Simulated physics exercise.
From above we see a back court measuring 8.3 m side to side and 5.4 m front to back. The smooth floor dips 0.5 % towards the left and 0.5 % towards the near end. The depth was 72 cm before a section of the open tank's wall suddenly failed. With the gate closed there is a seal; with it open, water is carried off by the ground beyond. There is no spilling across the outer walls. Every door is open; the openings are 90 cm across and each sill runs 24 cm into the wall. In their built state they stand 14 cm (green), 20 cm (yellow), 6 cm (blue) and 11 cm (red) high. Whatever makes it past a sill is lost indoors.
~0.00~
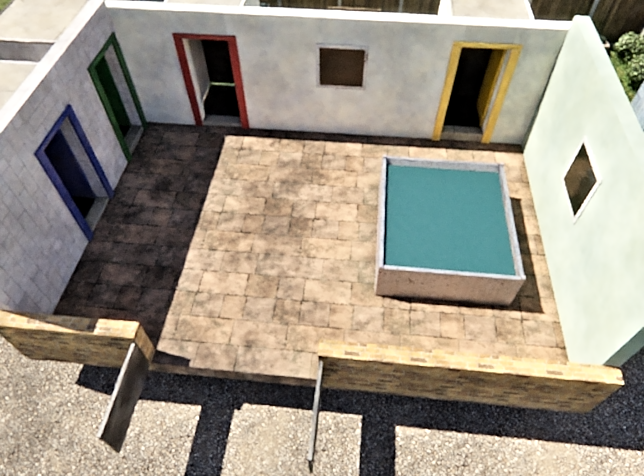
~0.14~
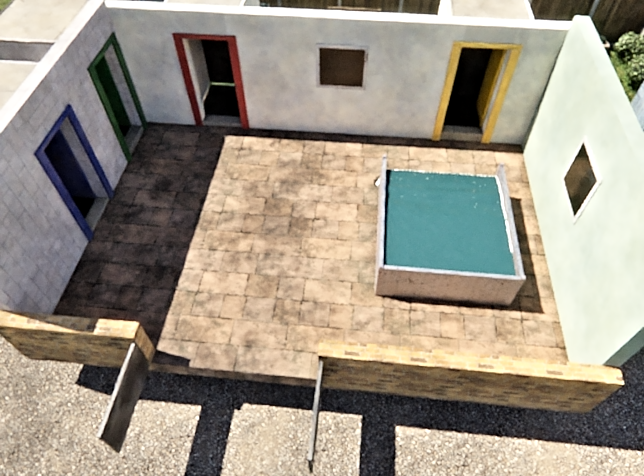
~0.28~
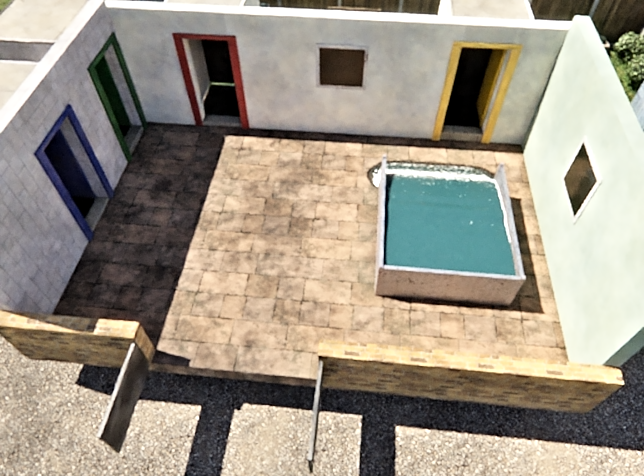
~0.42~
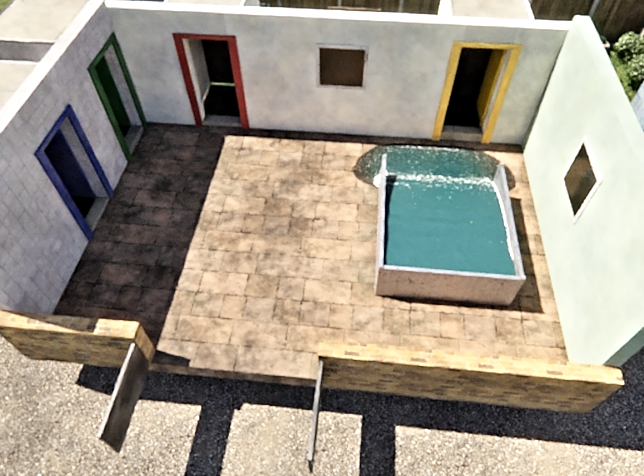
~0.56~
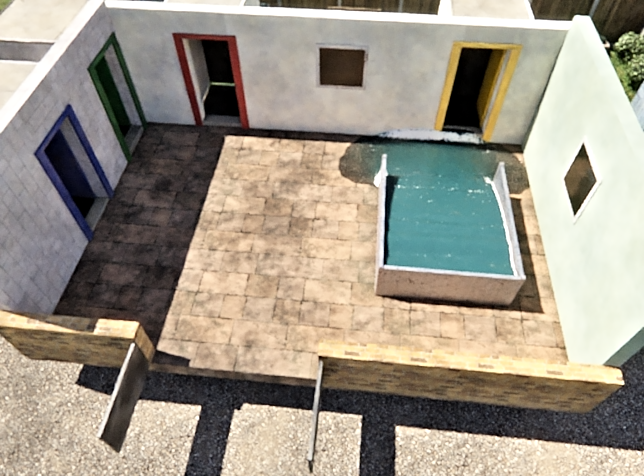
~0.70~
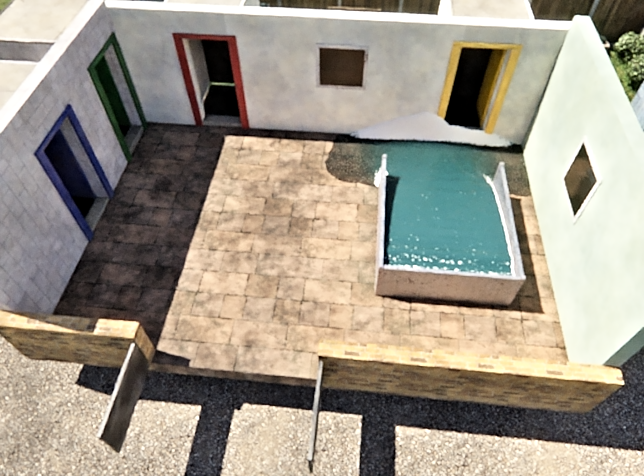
In a walled courtyard, water pours from the tank's far side and spreads to the back wall.
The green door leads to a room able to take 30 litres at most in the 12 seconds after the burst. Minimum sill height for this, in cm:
17 cm, roughly.
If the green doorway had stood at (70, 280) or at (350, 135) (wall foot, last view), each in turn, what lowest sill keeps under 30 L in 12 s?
In turn: Roughly 12.0 cm, roughly 18 cm.
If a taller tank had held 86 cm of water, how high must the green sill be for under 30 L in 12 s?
The step needs to be some 21 cm.
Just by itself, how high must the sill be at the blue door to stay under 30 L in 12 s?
Blue: 10.5 cm.
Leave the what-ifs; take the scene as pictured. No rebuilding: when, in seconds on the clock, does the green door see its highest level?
3.4 s.
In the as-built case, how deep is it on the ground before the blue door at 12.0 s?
Depth: Near 8.5 cm.
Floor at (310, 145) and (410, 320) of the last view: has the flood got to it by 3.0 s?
Note: Point one reached; point two not yet reached.
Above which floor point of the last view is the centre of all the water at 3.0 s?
It lies near (405, 191) in the last picture.
After 1.4 s water covers 15 % of the floor, deepest (50 cm) near (420, 143); it has not reached the green door.
After 3.0 s water covers 50 % of the floor, deepest (38 cm) near (514, 149); 24 cm at the green door, 3 litres in over its 14 cm sill.
After 12.0 s water covers 95 % of the floor, deepest (14 cm) near (162, 127); 9 cm at the green door, 61 litres in over its 14 cm sill.
At the green door as built, the water arrived by 2.6 s and peaked near 24 cm at 3.4 s.
With a sill of 15.5 cm, 42 litres would have come in within the 12 s; with 21 cm, 6 litres. So under 30 litres takes about 17 cm.
